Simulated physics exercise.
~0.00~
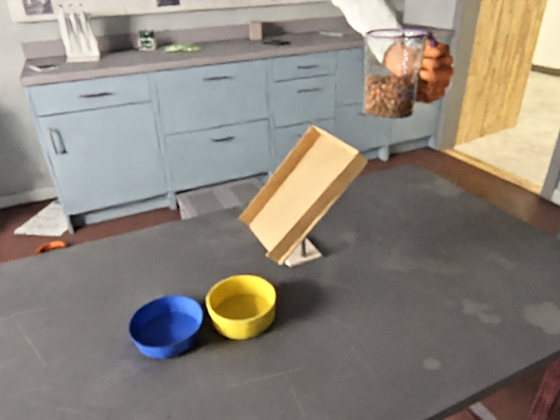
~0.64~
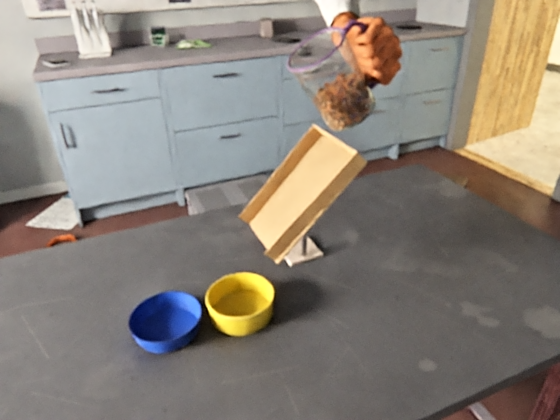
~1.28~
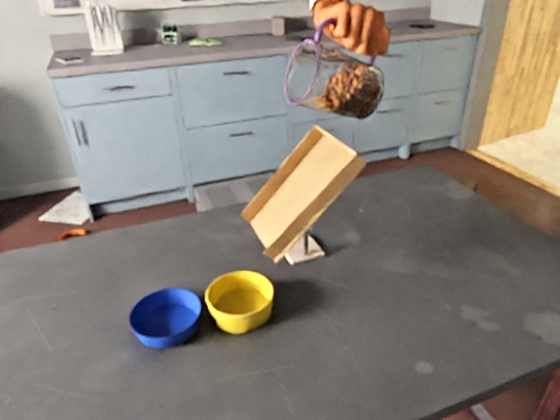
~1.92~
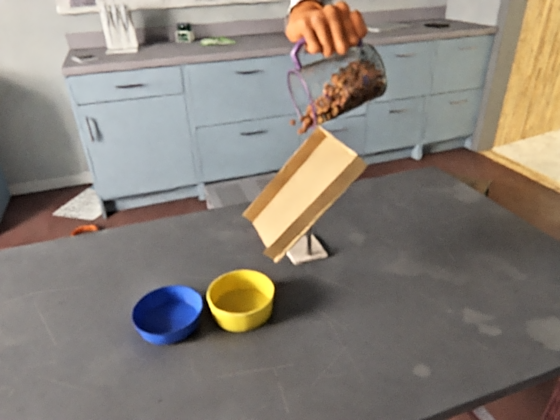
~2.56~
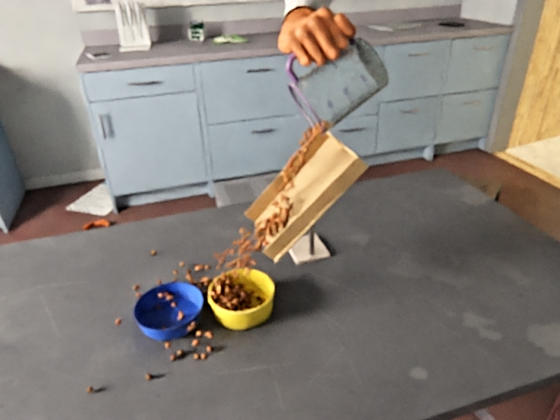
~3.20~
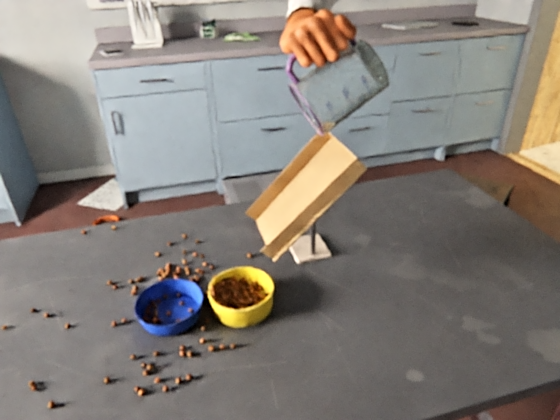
A hand tips a jug of brown pieces down a slope, mostly filling the yellow dish.
